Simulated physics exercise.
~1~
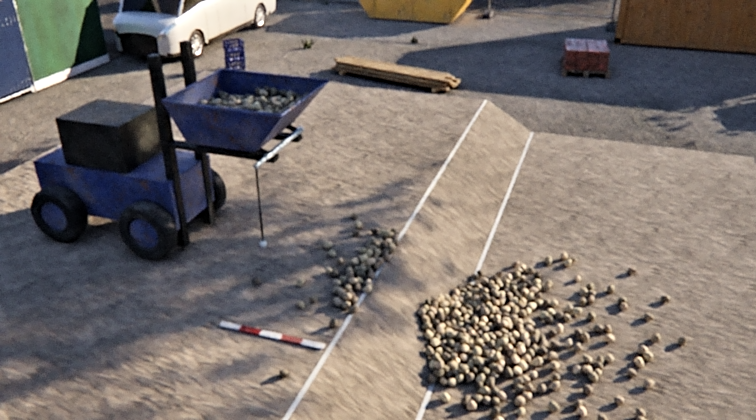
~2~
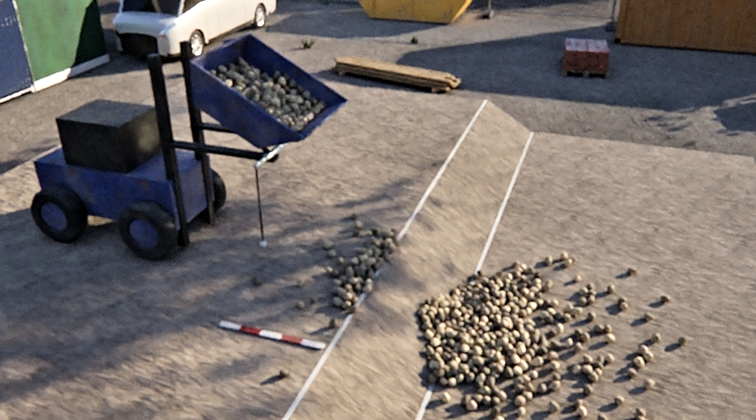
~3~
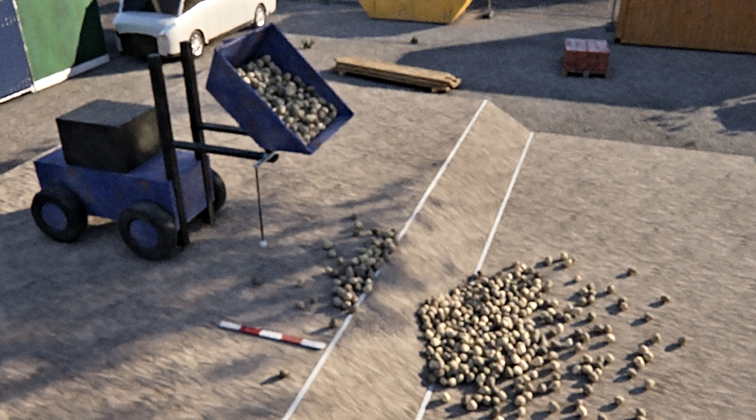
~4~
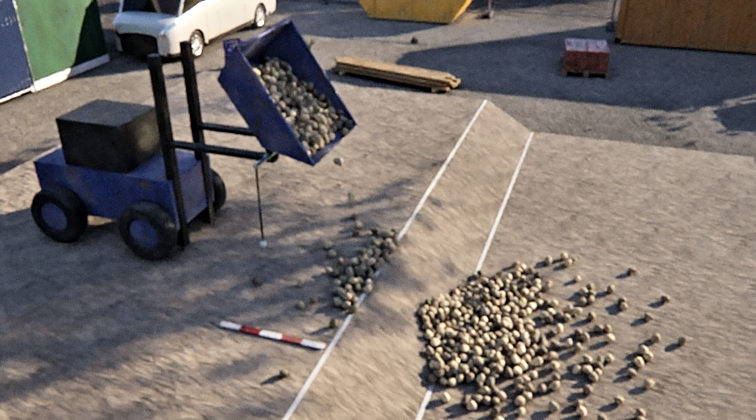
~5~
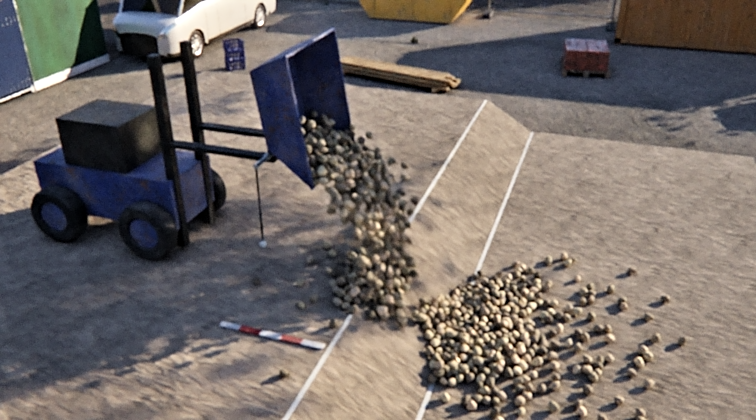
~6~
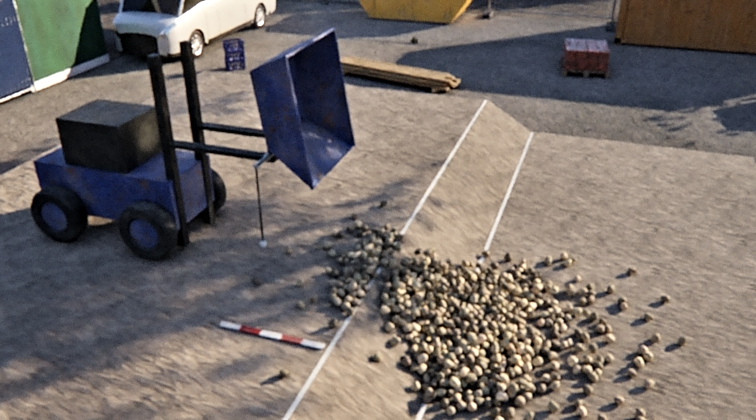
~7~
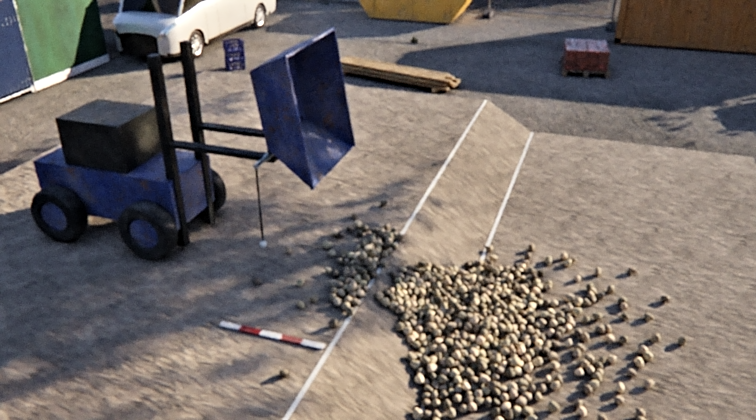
In a sunlit yard, a blue forklift tipping its skip in stages, cobbles pouring down a bank and joining the pile below.
